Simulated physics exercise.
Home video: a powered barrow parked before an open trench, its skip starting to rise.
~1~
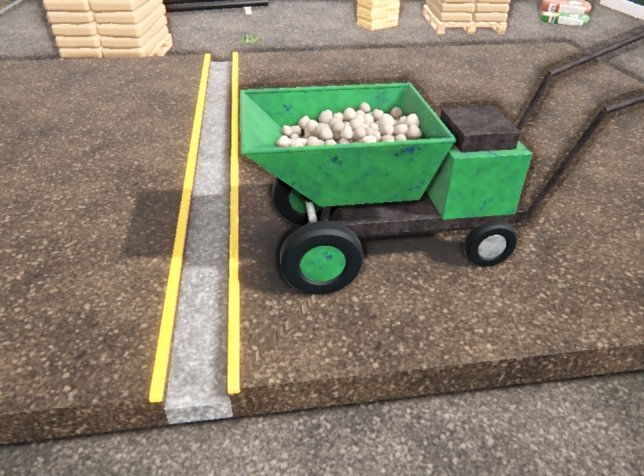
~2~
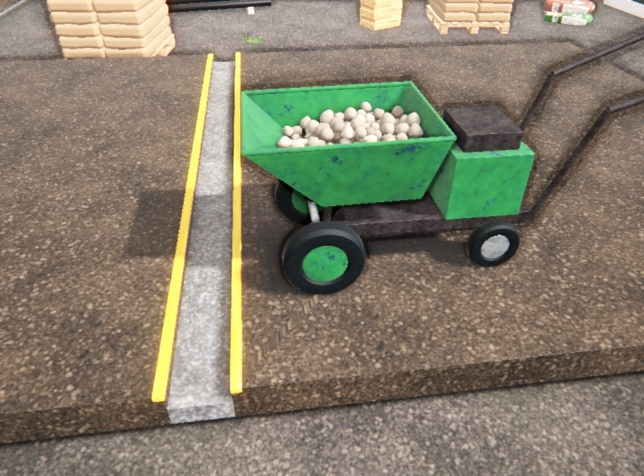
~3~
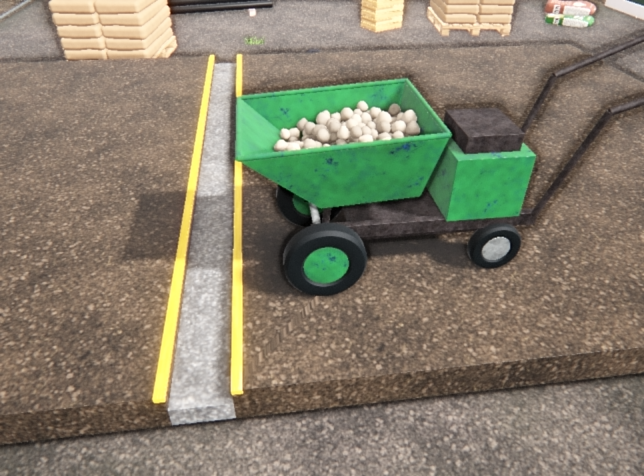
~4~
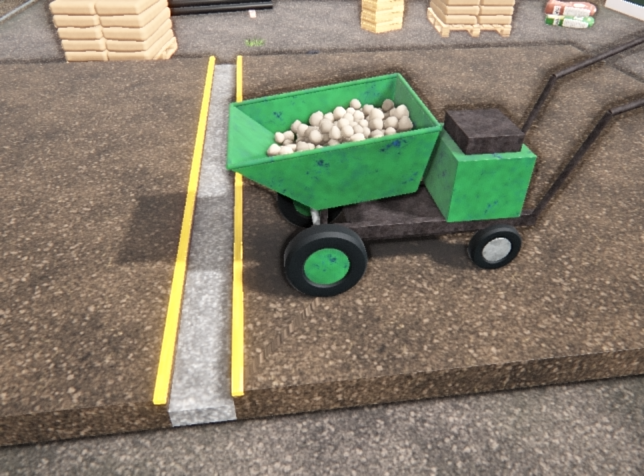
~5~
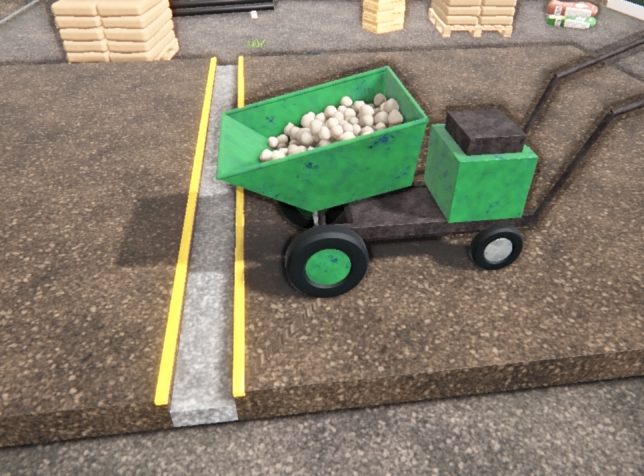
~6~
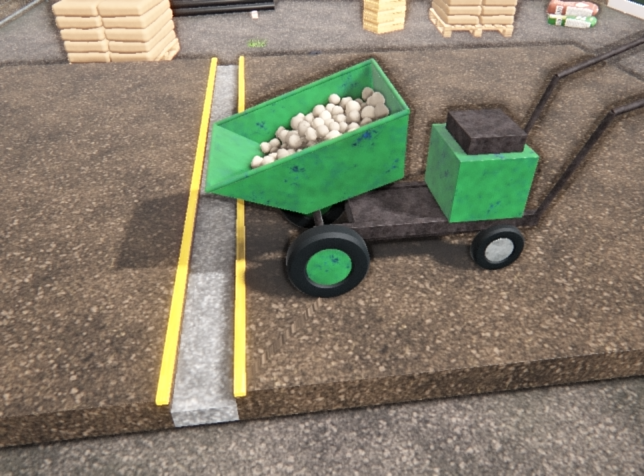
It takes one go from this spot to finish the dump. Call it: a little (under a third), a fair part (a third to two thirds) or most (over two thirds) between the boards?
A little.
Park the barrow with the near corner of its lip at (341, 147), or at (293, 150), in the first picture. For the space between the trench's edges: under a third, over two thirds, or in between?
The first stop gives one to two thirds, while the second gives in the middle band.
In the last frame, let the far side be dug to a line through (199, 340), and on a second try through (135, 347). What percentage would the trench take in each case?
0 %, give or take, and then 40 %.
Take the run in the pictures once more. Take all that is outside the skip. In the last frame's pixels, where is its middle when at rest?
(141, 267).
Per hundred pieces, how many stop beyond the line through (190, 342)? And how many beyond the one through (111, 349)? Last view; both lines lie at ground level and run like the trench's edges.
Roughly 60 and 30 %.
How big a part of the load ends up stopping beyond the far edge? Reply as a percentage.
My estimate is around 55 percent.
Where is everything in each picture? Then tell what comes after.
In the first picture, lip of the skip near (244, 152), level; top of the load near (359, 140), river pebbles; first edge of the trench near (234, 333); far edge near (164, 340), the trench under half as wide as the skip, and shallow for its width.
In the second picture, lip of the skip near (244, 154), level; top of the load near (362, 128).
In the third picture, lip of the skip near (238, 159), tipped barely; top of the load near (372, 137).
In the fourth picture, lip of the skip near (229, 167), tipped a little; top of the load near (363, 125).
In the fifth picture, lip of the skip near (219, 178), tipped a little; top of the load near (367, 121).
In the sixth picture, lip of the skip near (207, 190), tipped clearly; top of the load near (353, 117); first edge of the trench near (240, 336); far edge near (170, 343).
Shortly afterwards, skip tipped steeply; the whole lot in the skip.
Next, skip tipped right over; near half in the skip; only a few in or heaped over the trench; near half beyond it.
Some moments later, skip tipped right over; near a third in the skip; a little in or heaped over the trench; near half beyond it.
In the end, skip tipped right over; near a third in the skip; a little in or heaped over the trench; near half beyond it.
